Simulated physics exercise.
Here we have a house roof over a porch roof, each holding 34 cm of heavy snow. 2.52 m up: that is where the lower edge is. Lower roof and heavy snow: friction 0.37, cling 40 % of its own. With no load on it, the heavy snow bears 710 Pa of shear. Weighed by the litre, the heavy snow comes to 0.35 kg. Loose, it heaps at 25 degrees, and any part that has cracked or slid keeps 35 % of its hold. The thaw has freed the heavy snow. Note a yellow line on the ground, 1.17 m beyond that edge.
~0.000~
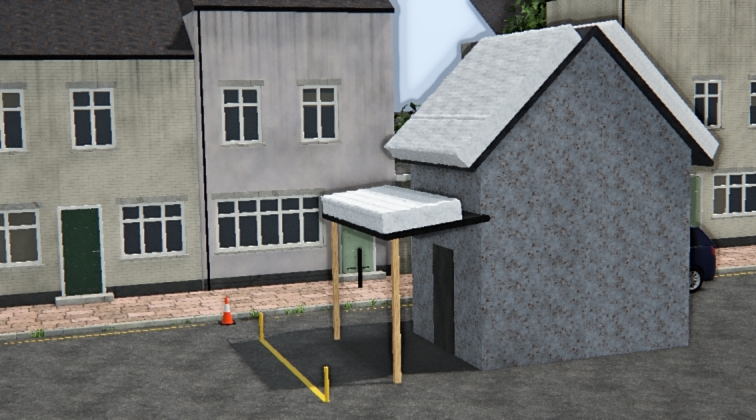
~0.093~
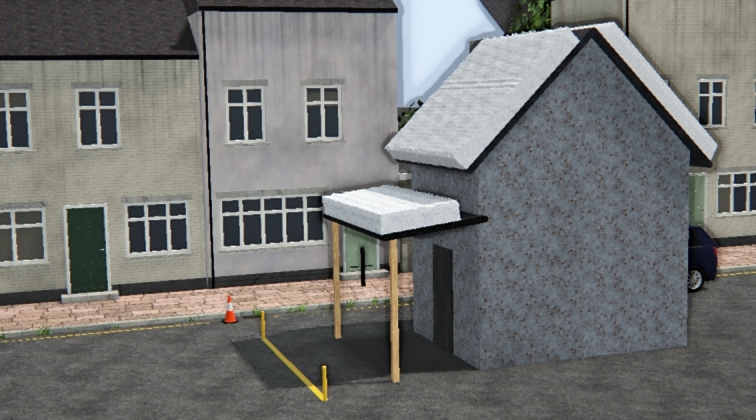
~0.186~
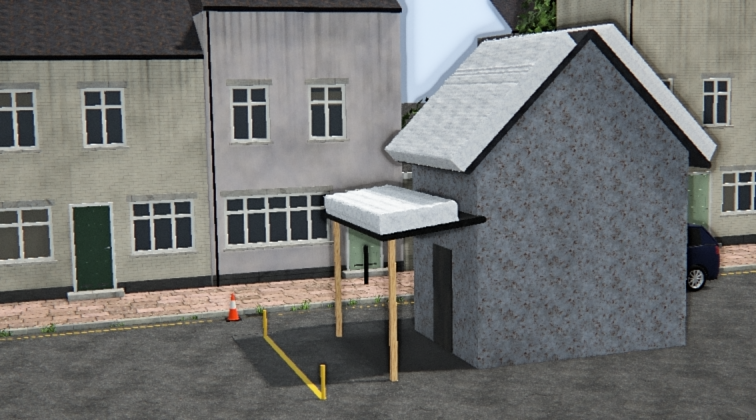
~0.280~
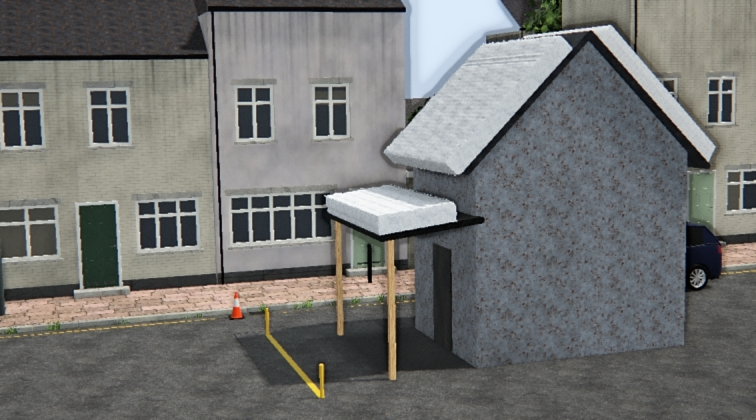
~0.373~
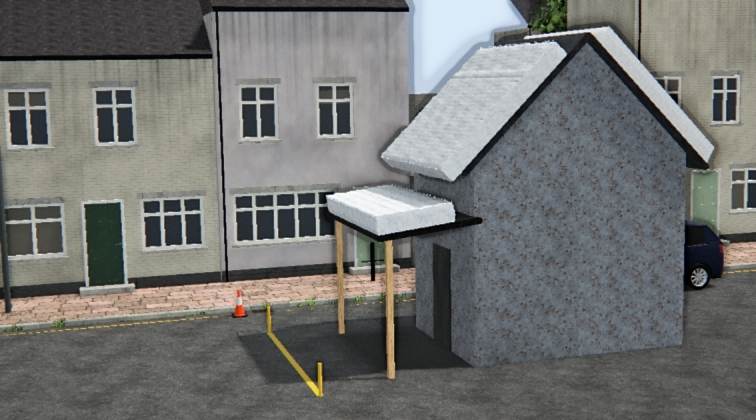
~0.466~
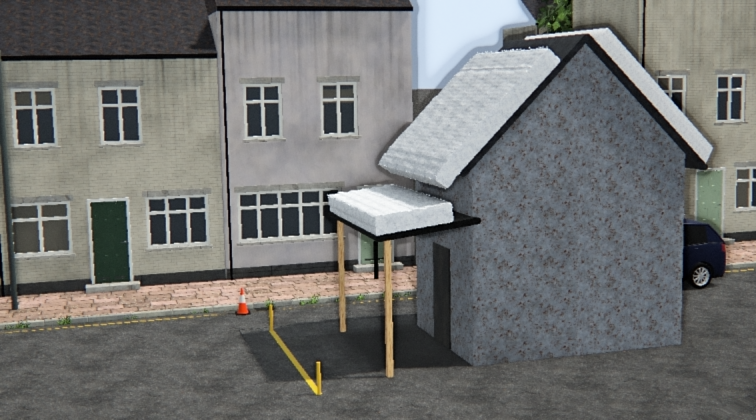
A thick white slab of snow slides down the grey house's roof above the snow-covered porch.
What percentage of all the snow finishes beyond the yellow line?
About 21 %.
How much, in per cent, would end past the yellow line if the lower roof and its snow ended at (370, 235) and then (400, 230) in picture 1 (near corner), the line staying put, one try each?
Try 1: Near 12 %; try 2: Near 35 %.
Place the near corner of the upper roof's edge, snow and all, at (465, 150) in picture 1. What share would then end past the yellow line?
Result: Near 40 %.
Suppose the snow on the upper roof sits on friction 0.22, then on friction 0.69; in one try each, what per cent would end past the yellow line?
Respectively 40 percent and 6 percent.
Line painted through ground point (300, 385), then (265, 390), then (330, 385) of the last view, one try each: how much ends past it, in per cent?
First try around 16 per cent, second around 5 per cent, third around 25 per cent.
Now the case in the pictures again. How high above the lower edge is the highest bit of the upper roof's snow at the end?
Roughly 0.8 m.
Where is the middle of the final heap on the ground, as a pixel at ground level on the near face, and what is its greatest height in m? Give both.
It sits close to (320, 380), some 0.4 m high.
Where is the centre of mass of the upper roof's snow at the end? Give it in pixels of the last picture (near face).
I'd put it at around pixel (369, 289).
After 1.02 s, none is below the lower edge and 0 % is past the line.
After 1.68 s, 6 % is below the lower edge and 0 % is past the line.
After 2.34 s, 41 % is below the lower edge and 13 % is past the line.
After 3.00 s, 44 % is below the lower edge and 21 % is past the line.
After 4.20 s, 50 % is below the lower edge and 21 % is past the line.
